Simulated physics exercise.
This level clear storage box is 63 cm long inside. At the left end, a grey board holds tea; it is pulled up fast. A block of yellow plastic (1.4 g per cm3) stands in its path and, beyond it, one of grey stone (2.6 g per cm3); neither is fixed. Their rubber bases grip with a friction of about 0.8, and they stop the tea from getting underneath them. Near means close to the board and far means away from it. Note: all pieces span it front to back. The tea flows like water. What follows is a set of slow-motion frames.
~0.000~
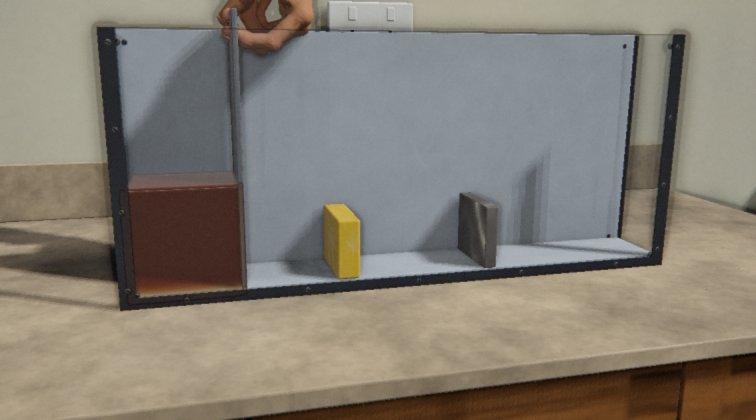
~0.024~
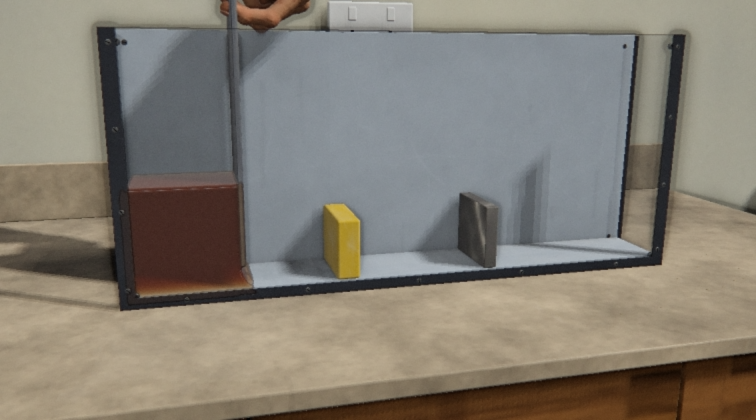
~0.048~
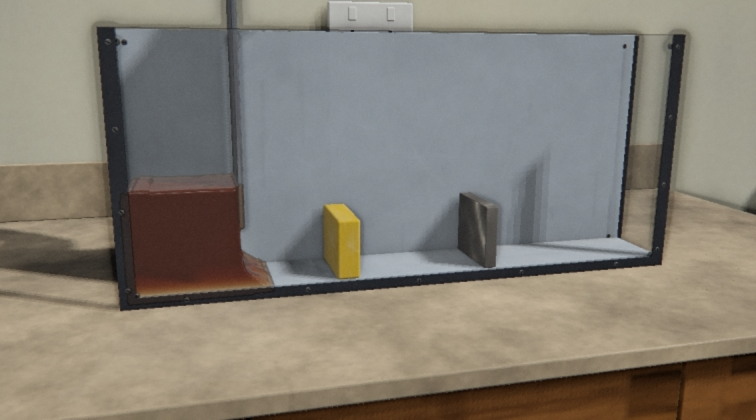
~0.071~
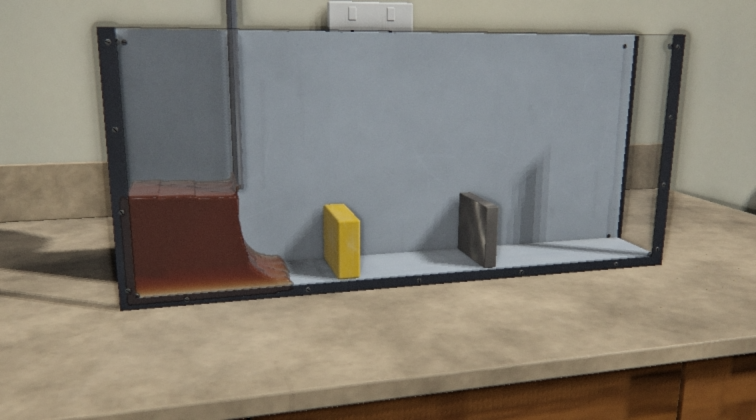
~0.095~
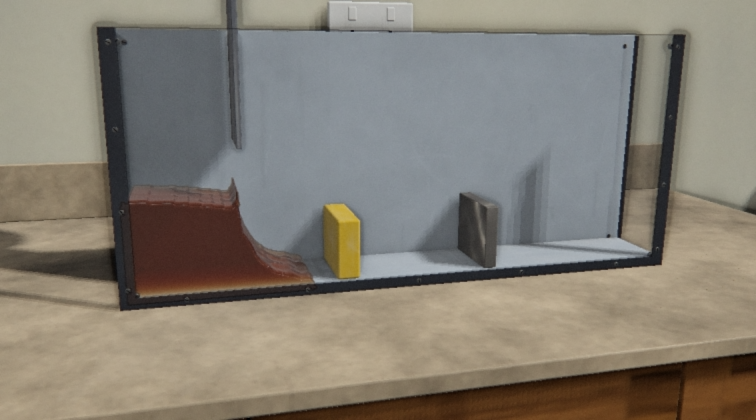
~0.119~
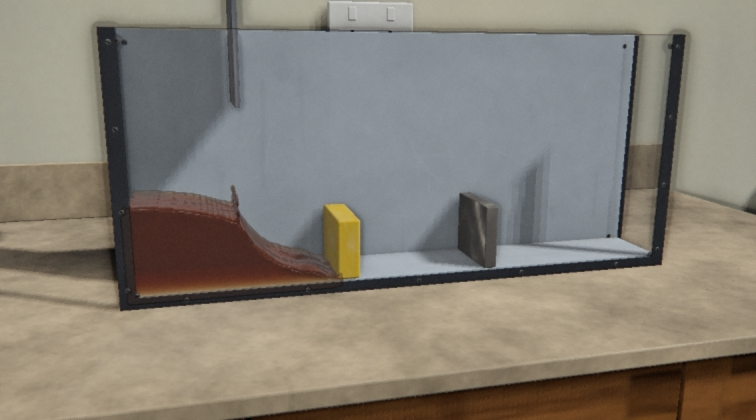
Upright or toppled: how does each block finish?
In the end, the near block has toppled; the far block has toppled.
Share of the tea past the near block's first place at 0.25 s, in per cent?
Roughly 14 percent of it.
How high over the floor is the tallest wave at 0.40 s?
Peak height: Approx. 14.5 cm.
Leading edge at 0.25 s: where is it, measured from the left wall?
By then it's made it to close to 26 cm from the left end.
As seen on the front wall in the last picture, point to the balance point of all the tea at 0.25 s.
Centre of mass, last view: Approx. (253, 259).
Then, 0.25 s in, the front has run 25 cm from the left wall, the near block leans 13° and the far block is upright.
Then, 0.40 s in, the near block lies flat and the far block is upright.
Then, 0.64 s in, the near block lies flat and the far block leans 58°.
Finally, the near block lies flat and the far block lies flat; 25 per cent of the tea is past where the far block first stood.
